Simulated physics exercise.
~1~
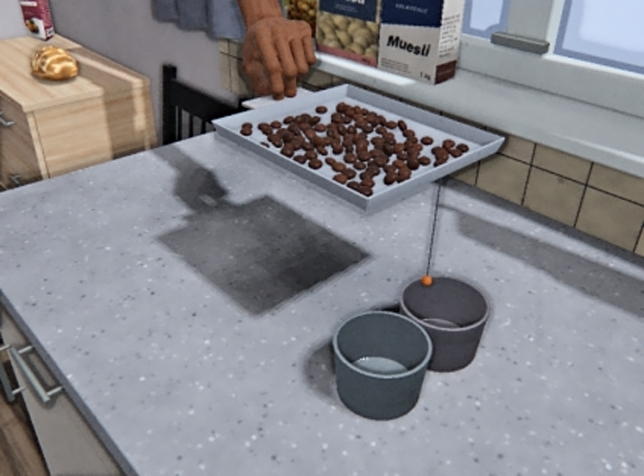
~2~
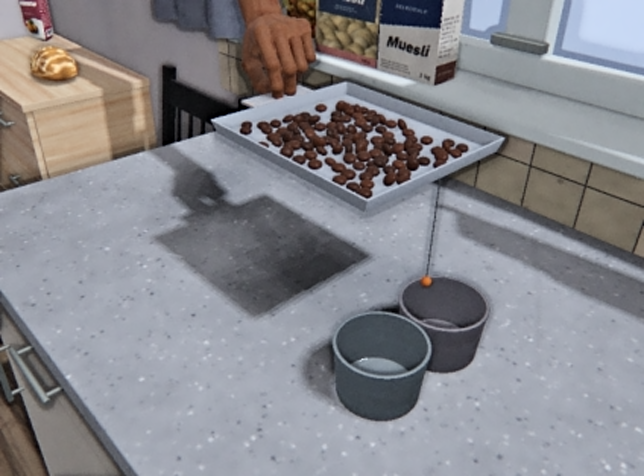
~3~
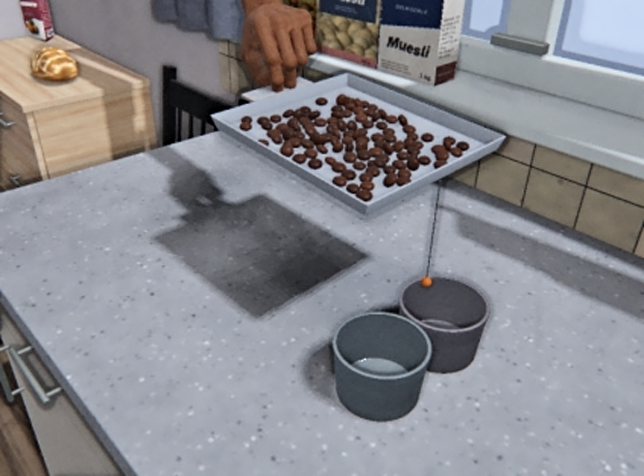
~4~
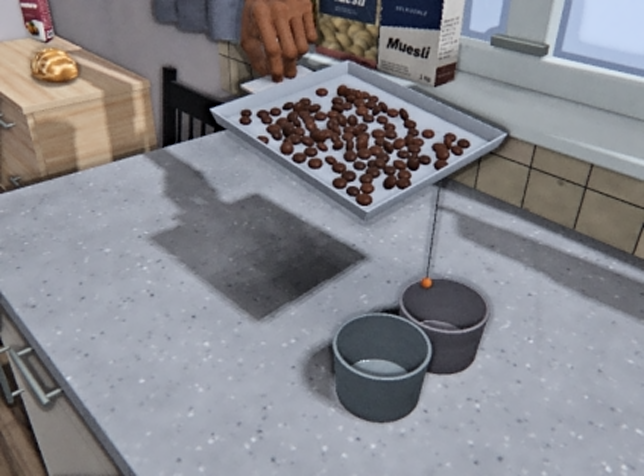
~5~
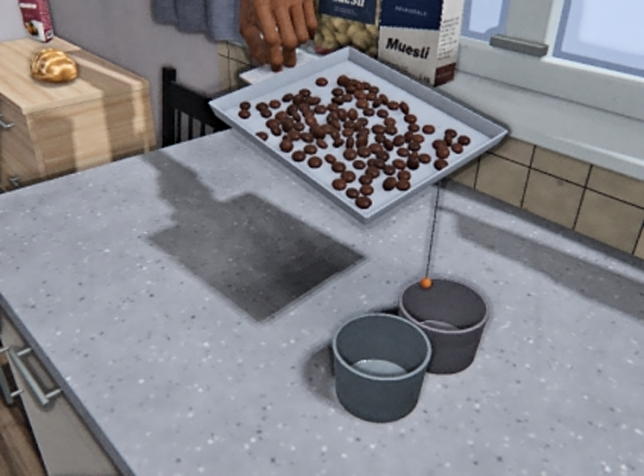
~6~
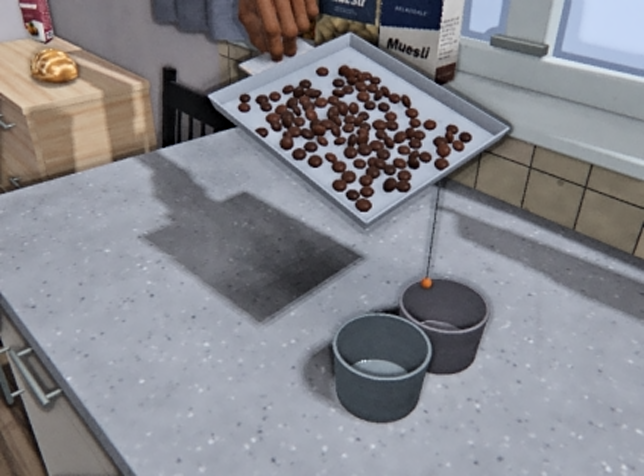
On a kitchen counter, a hand slowly tilts a tray of brown pieces above two dishes.
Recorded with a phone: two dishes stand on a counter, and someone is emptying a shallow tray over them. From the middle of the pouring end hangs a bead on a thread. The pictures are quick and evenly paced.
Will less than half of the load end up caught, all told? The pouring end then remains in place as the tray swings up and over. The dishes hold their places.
The load will mostly be caught.
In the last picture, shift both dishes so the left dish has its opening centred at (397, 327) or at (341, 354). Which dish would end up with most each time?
Trial one goes to the one to the left, trial two to the one to the left.
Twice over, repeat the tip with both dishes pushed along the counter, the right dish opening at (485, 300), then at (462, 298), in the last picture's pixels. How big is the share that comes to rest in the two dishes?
20 %, then 50 %.
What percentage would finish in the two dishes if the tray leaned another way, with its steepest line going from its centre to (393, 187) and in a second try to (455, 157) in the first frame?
First heading roughly 90 %, second roughly 10 %.
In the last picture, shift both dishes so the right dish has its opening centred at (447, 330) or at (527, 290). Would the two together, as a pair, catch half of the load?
Taking them in turn, it's short of half and then short of half.
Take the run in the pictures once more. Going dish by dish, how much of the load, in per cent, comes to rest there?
For the left dish some 80 %, for the right dish some 0 %.
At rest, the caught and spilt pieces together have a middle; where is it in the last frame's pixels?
I'd mark it at roughly (373, 378).
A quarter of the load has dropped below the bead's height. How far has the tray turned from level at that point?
Somewhere around 80 degrees.
Soon, tray tipped steeply; nearly all on the tray; a stray few in the left dish; a stray few in the air.
A while on, tray tipped past a quarter turn; a stray few on the tray; most in the left dish; a stray few in the right dish; about a quarter outside both; a stray few in the air.
Towards the end, tray tipped past a quarter turn; most in the left dish; a stray few in the right dish; about a quarter outside both.
Finally, tray tipped past a quarter turn; most in the left dish; a stray few in the right dish; about a quarter outside both.
